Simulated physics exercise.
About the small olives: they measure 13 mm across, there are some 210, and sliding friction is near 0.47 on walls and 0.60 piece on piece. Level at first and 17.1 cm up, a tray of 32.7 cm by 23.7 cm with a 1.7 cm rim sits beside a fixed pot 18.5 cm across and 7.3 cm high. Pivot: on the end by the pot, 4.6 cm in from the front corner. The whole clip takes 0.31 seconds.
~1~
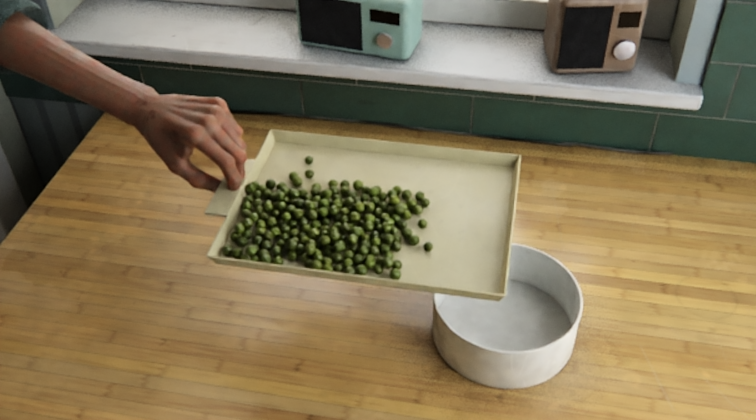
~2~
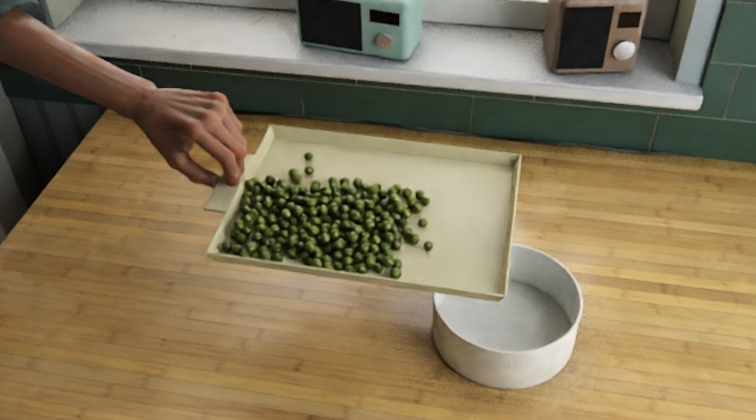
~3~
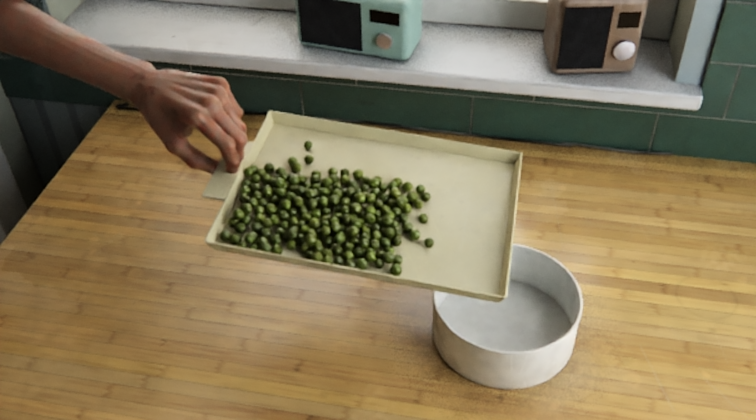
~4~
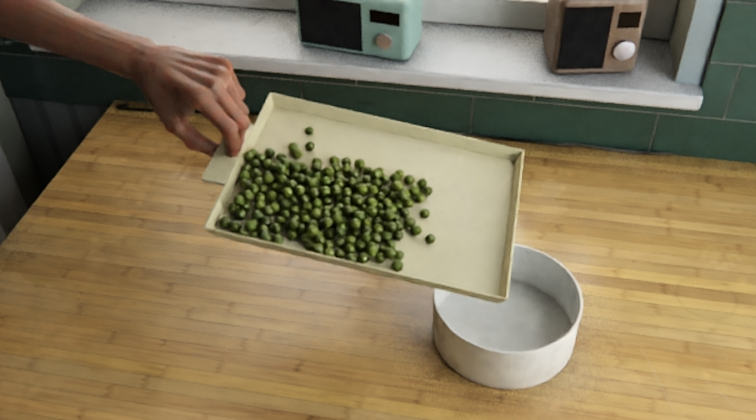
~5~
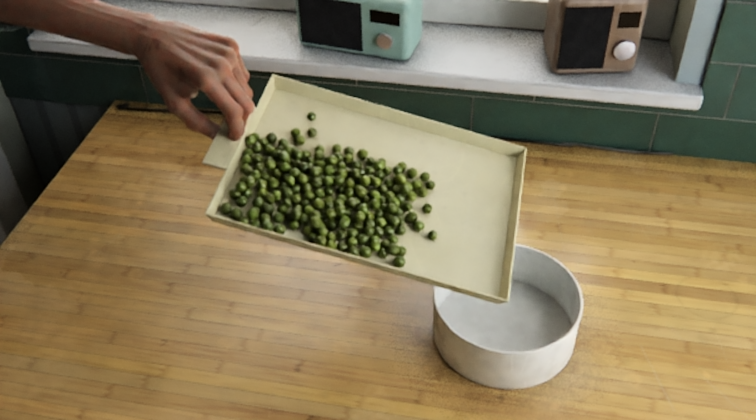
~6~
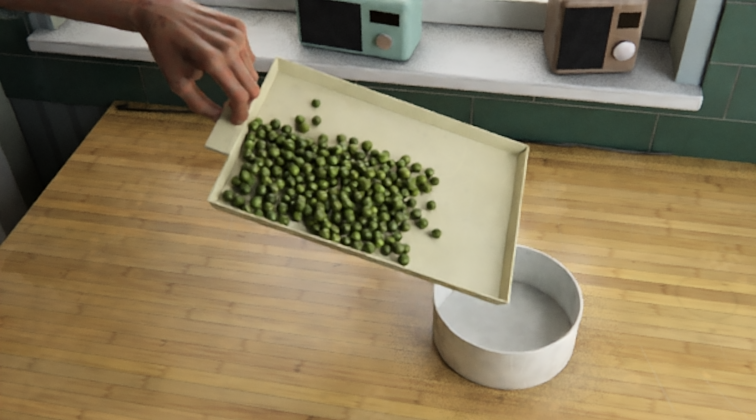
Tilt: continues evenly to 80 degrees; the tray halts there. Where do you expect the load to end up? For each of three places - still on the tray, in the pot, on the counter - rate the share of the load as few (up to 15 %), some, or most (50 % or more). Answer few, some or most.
Tray: Few; pot: Some; counter: Most.
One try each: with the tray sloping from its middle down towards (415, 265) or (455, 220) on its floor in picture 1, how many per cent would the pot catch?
That would be close to 0 per cent, then close to 60 per cent.
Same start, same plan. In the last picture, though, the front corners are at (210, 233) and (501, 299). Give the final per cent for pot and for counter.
Split: Pot = 0, counter = 100.
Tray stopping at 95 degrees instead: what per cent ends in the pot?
Estimated share: About 35 %.
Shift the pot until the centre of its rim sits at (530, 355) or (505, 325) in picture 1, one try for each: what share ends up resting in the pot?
About 90 and 75 per cent.
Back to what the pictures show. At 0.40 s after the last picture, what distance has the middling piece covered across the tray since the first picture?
It has moved some 12 cm from its start.
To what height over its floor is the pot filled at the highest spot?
Some 2.0 cm above the floor.
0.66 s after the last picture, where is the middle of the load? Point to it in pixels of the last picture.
The middle of the load should be near (523, 278) then.
Then, 0.40 s after the last picture, tilt 49 degrees; the tray holds 100 %, the pot 0 %.
Then, 0.66 s after the last picture, tilt 68 degrees; the tray holds 55 %, the pot 5 %.
Then, 1.03 s after the last picture, tilt 80 degrees; the tray holds 15 %, the pot 25 %.
In the end, tray 5 %, pot 35 %, counter 65 %.
